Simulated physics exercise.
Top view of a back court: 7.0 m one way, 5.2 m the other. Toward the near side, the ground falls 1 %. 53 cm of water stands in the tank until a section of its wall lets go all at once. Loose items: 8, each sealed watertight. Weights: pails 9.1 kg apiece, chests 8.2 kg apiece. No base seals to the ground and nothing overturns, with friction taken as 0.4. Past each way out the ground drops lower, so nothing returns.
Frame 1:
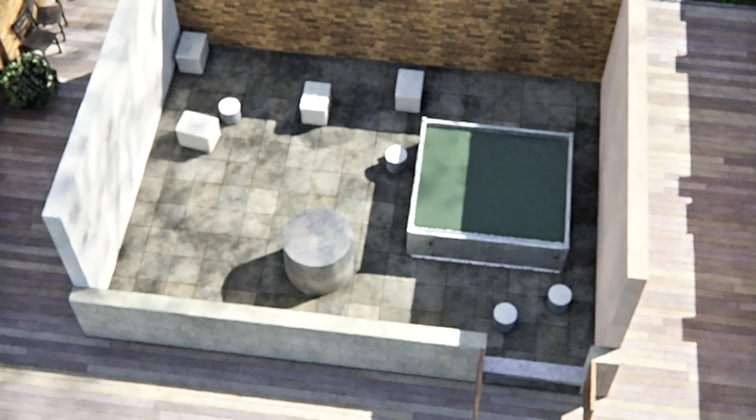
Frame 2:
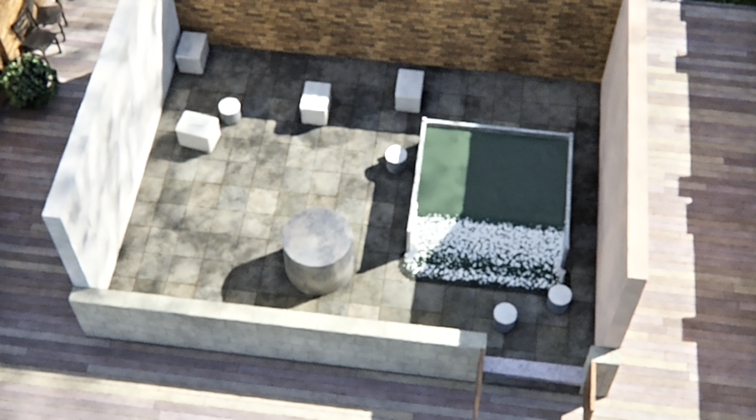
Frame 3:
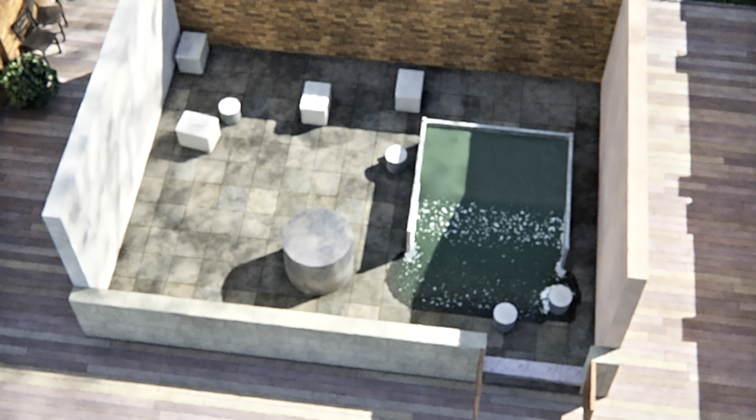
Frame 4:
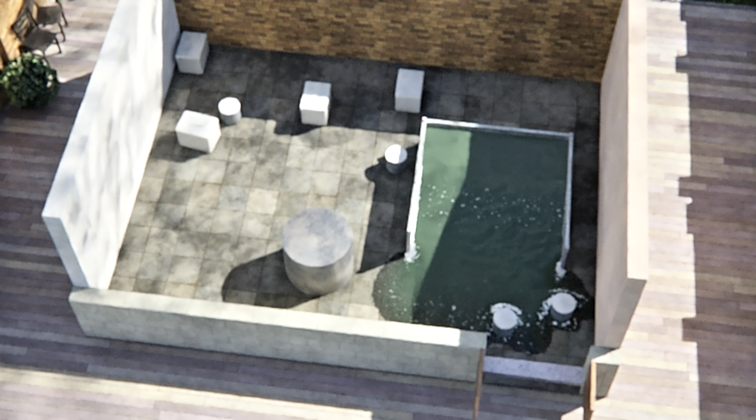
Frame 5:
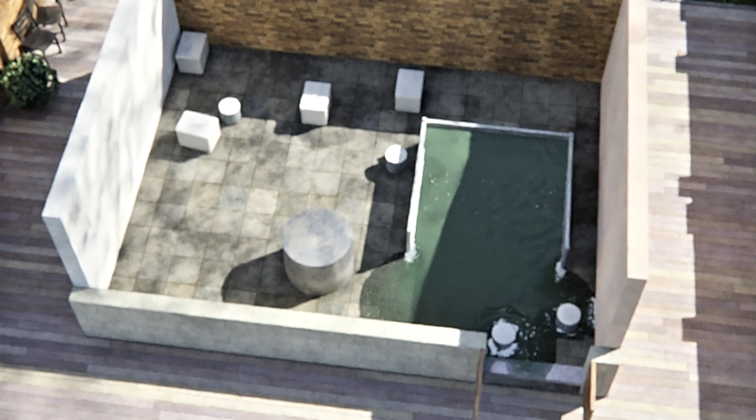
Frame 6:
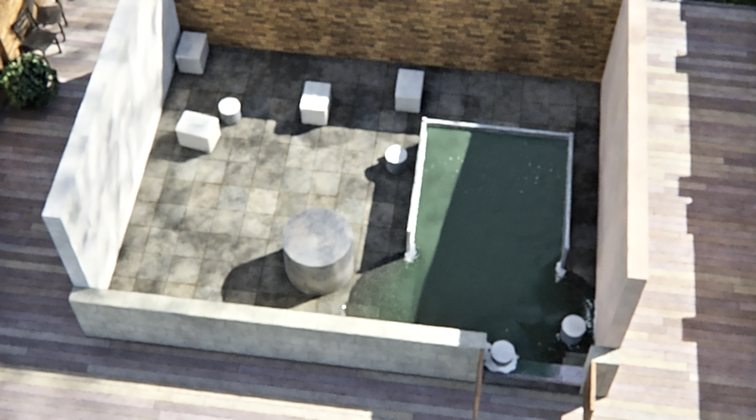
In the video, seen from above, the near side of a raised pool in a walled courtyard gives way in white foam, and green water spreads over the paving, shifting two small white pails toward the near wall.
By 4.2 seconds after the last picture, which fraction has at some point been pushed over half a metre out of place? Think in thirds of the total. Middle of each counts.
Most likely the fraction ends up short of a third, I'd say.
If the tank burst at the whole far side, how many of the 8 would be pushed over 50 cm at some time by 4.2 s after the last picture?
The answer then is 4.
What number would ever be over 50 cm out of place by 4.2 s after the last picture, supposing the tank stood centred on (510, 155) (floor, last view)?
2.
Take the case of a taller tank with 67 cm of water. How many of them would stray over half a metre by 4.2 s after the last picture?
Then the count would be 3.
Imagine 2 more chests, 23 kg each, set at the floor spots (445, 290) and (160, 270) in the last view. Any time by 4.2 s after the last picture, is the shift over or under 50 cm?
Above, above.
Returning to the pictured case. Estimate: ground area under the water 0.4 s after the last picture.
The covered patch comes to about 10.0 m2.
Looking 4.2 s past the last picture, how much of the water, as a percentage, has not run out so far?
I'd say some 58 percent hasn't gone yet.
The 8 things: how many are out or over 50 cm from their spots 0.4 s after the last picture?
I make it 2 by then.
Then, 0.4 s after the last picture 2 of 8 are over 50 cm from their spots; 0 afloat.
Then, 1.5 s after the last picture 2 of 8 are over 50 cm from their spots; 0 afloat.
Then, 2.8 s after the last picture 2 of 8 are over 50 cm from their spots; 0 afloat.
Then, 4.2 s after the last picture 2 of 8 are over 50 cm from their spots, and 2 have been at some point; 0 afloat.
